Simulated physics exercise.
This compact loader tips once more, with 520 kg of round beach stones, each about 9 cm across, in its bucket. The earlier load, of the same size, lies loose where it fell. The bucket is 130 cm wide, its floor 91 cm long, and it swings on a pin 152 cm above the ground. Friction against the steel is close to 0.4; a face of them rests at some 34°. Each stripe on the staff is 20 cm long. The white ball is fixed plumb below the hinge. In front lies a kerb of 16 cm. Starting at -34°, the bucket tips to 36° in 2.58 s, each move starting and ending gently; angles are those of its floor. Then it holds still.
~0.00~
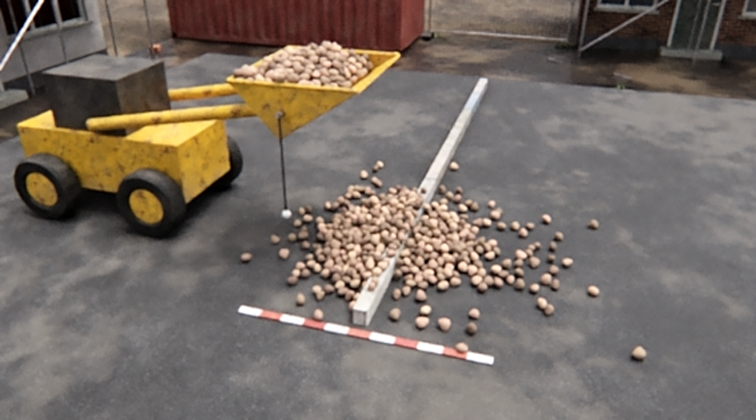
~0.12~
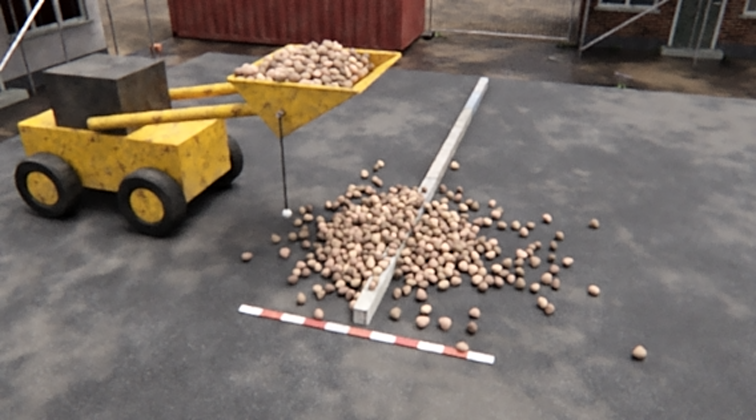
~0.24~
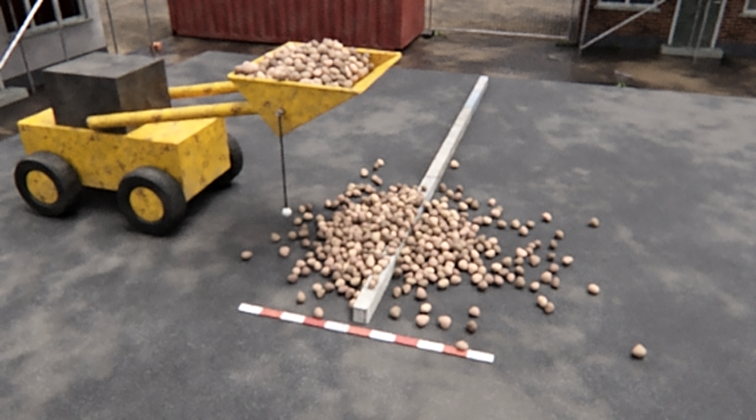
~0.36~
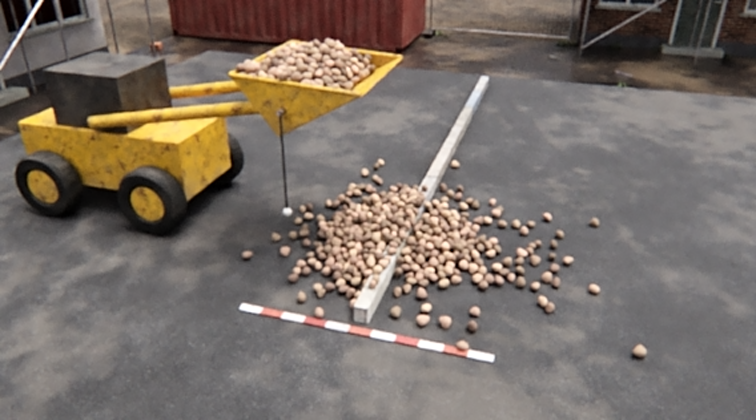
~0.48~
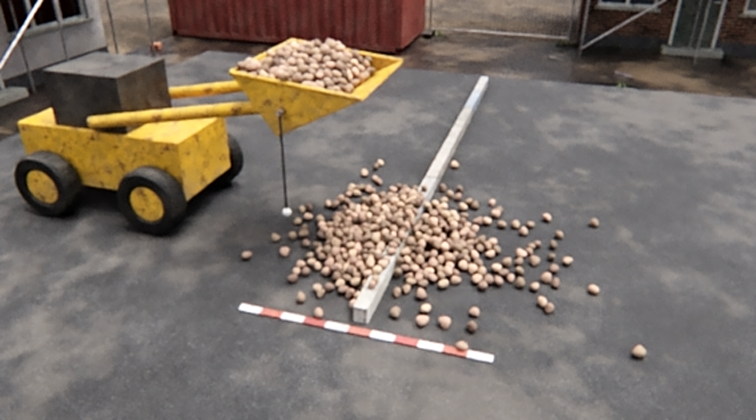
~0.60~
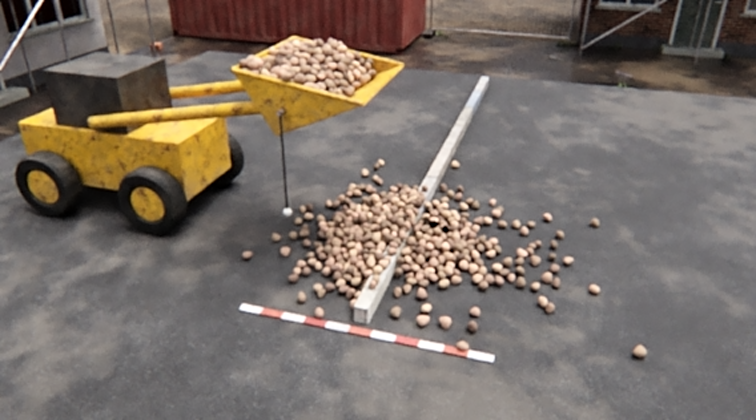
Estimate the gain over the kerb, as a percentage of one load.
Close to 74 parts in a hundred.
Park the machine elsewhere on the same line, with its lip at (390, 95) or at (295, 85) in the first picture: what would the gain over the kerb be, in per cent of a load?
About 100 and 5 per cent.
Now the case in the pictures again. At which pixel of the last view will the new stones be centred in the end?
Around (432, 233).
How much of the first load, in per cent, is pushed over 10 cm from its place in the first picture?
About 25 per cent.
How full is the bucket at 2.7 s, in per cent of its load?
It holds some 10 per cent.
After 1.9 s the floor is at 25°; in per cent of one load, 82 in the bucket, 83 on this side of the kerb, 35 over the kerb; the foremost stones are at (576, 274).
After 2.7 s the floor is at 36°; in per cent of one load, 9 in the bucket, 108 on this side of the kerb, 83 over the kerb; the foremost stones are at (576, 274).
After 3.0 s the floor is at 36°; in per cent of one load, 0 in the bucket, 99 on this side of the kerb, 102 over the kerb; the foremost stones are at (576, 274).
After 5.8 s the floor is at 36°; in per cent of one load, 0 in the bucket, 92 on this side of the kerb, 109 over the kerb; the foremost stones are at (581, 301). Net gain over the kerb, 74.
